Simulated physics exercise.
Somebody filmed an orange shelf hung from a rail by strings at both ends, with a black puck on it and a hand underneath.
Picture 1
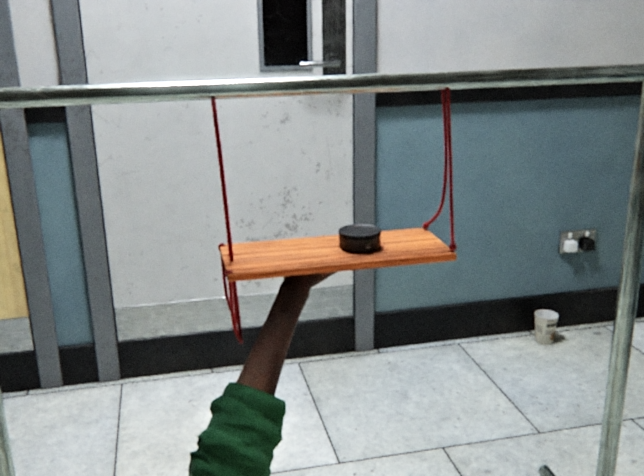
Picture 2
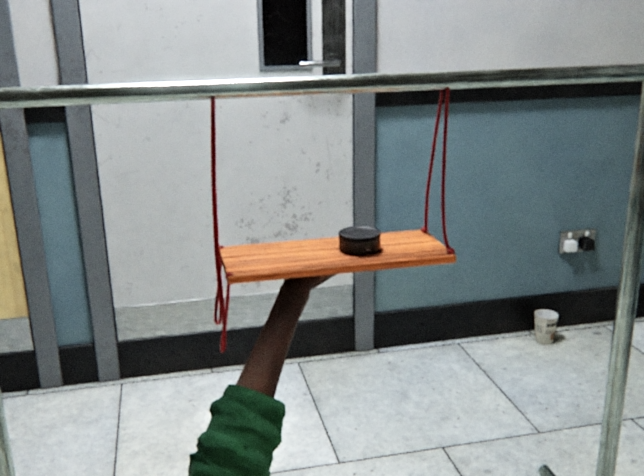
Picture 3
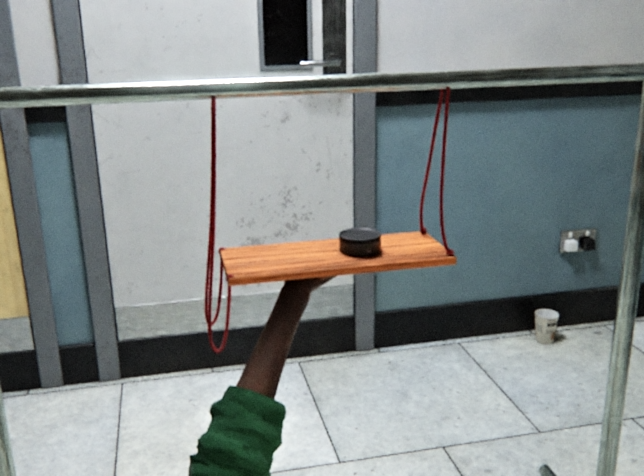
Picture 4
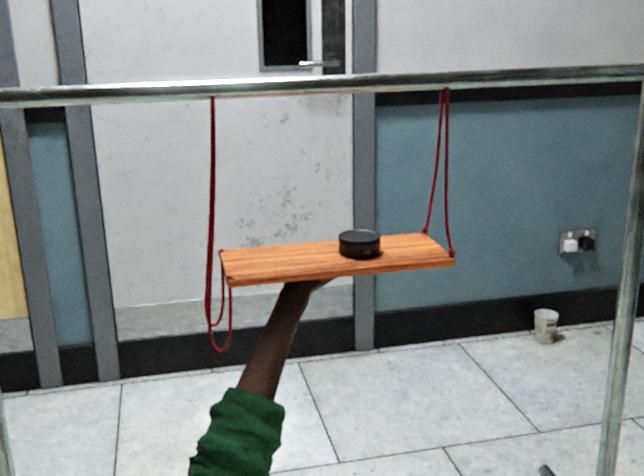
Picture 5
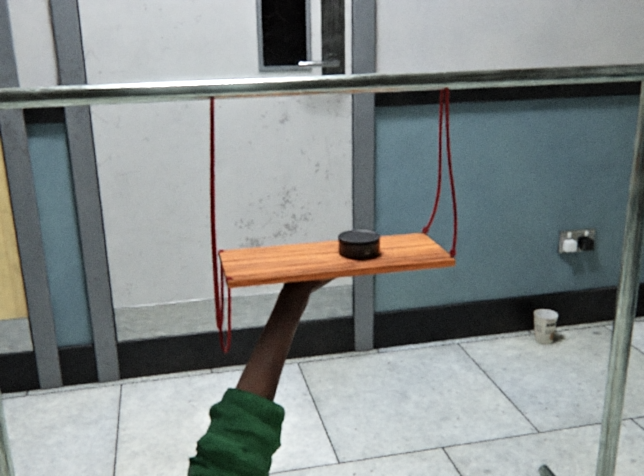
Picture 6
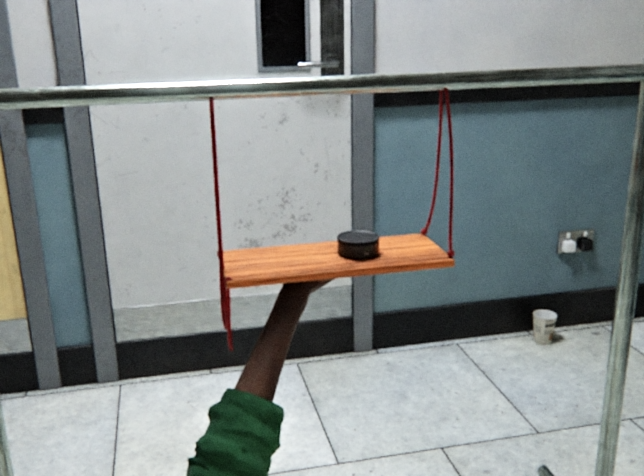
An orange shelf with a black puck on it stayed almost still on a raised hand beneath it, while the slack red strings at both ends swayed and shifted slightly.
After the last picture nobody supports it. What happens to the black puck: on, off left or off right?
The black puck slides off to the left.
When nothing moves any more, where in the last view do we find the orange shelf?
At about (369, 325).
Then, 0.42 s after the last picture, board tipped 21° down to the left; puck sliding near (273, 319).
Then, 0.98 s after the last picture, board tipped 38° down to the left; puck on the floor.
Then, 1.50 s after the last picture, board tipped 45° down to the left; puck on the floor.
At rest, board tipped 45° down to the left; puck on the floor. The black puck falls from the left end.
